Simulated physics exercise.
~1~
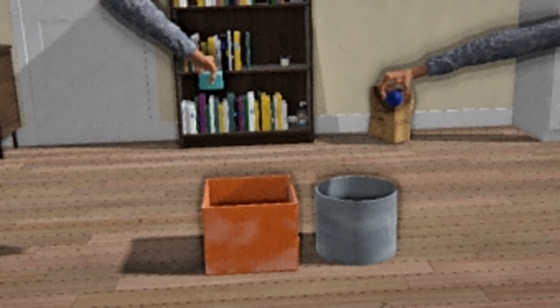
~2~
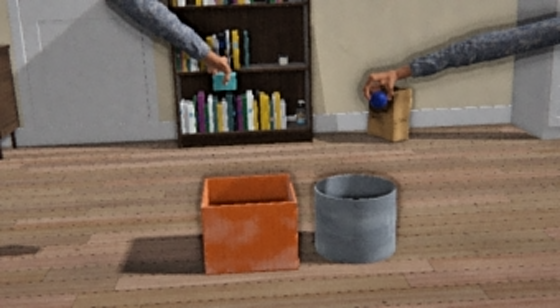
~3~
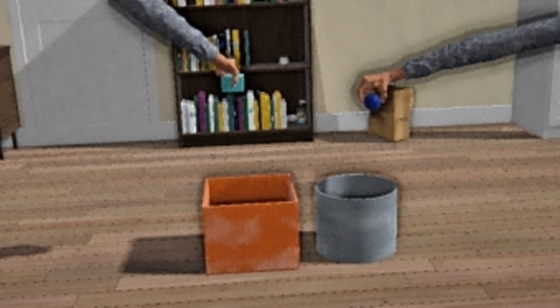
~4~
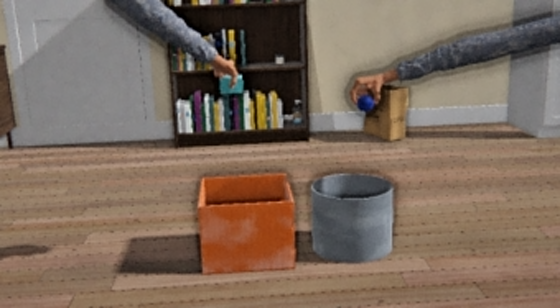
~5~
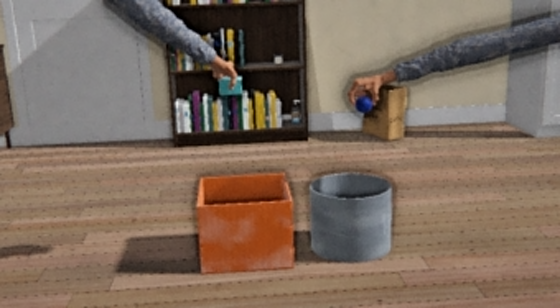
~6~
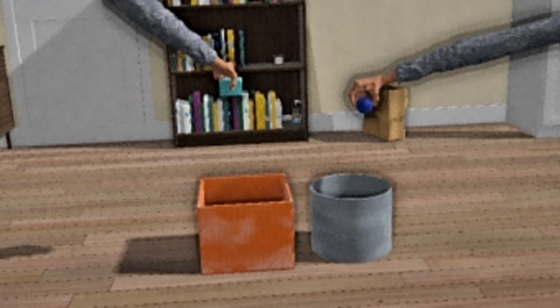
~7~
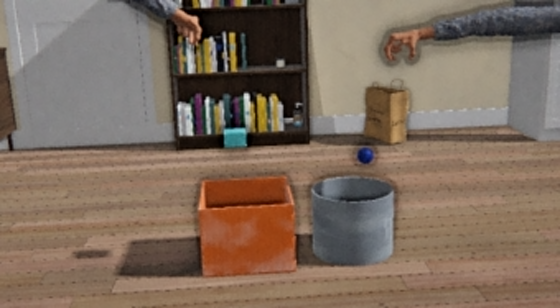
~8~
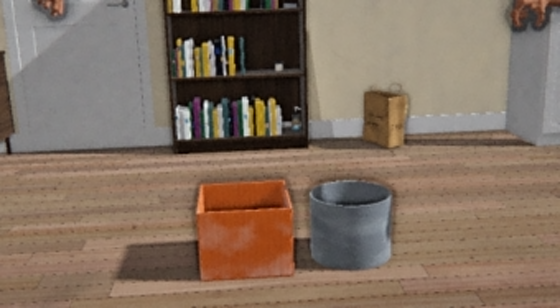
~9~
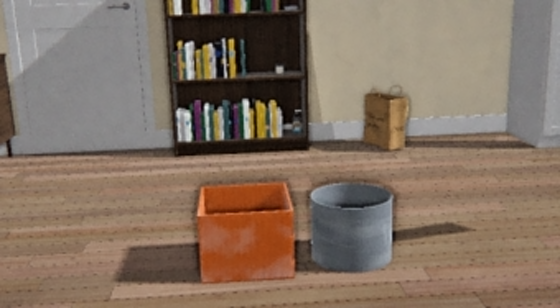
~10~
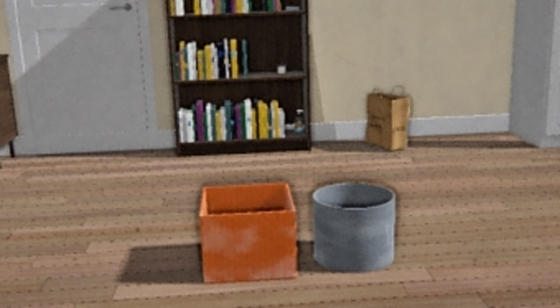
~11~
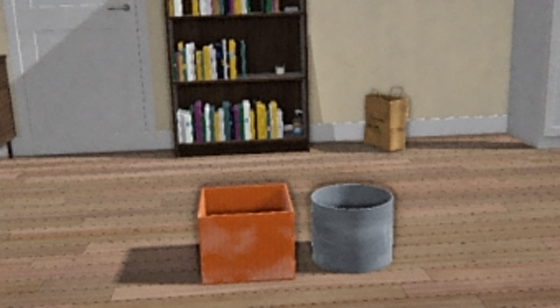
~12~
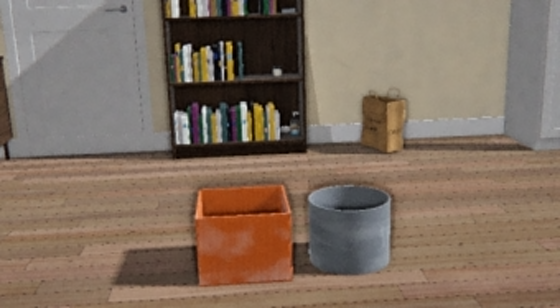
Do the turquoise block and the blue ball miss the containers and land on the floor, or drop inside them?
Both drop inside. After the hands let go, the turquoise block and the blue ball fall into the containers, and neither is left on the floor.
